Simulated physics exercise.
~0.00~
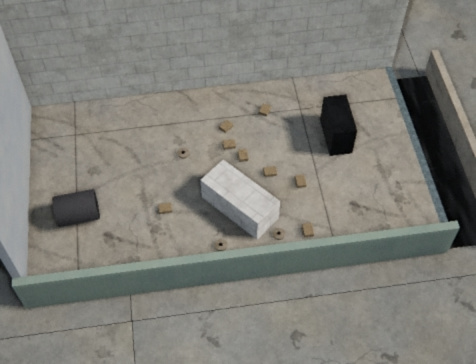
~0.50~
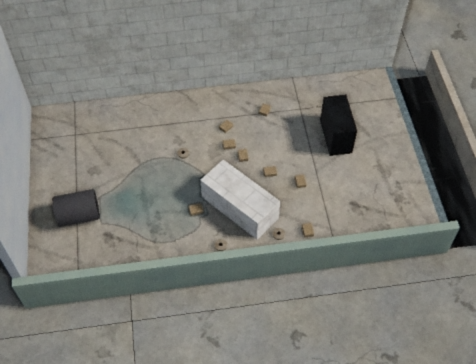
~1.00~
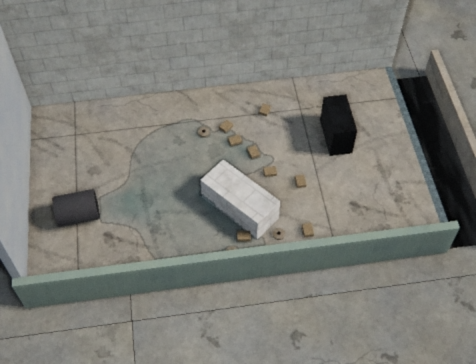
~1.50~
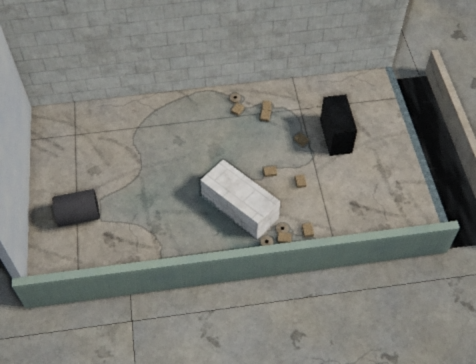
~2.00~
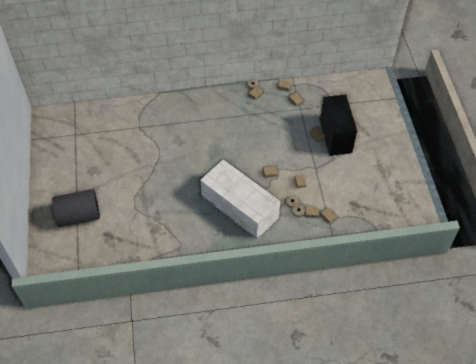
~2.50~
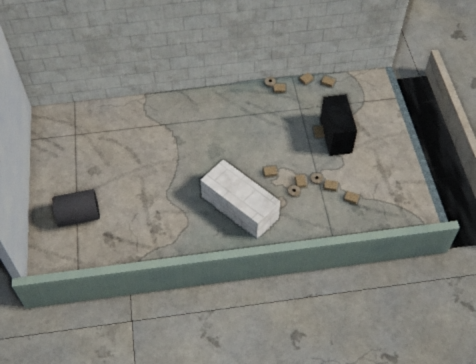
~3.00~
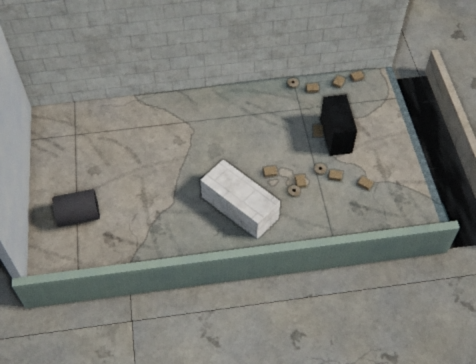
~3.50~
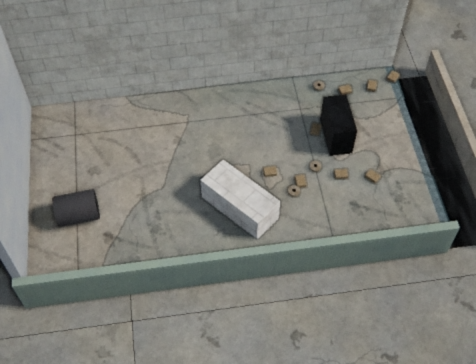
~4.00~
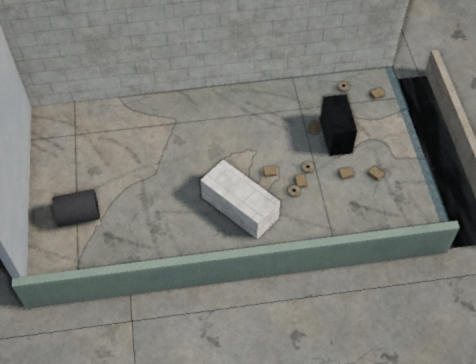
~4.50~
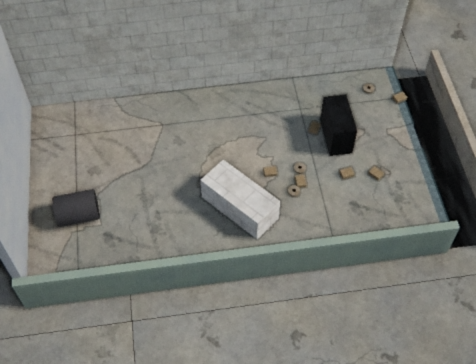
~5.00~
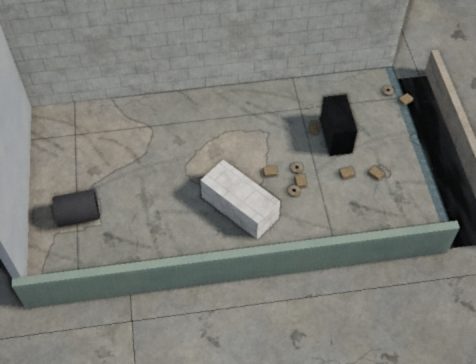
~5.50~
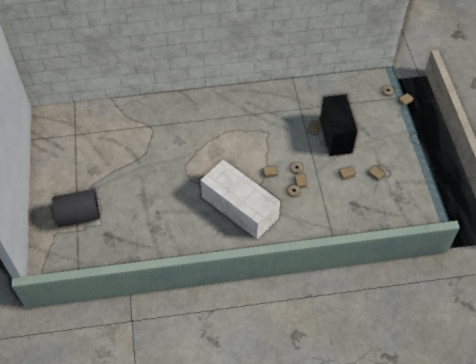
Water spills from a dark drum and carries small blocks and rings right, some dropping out.
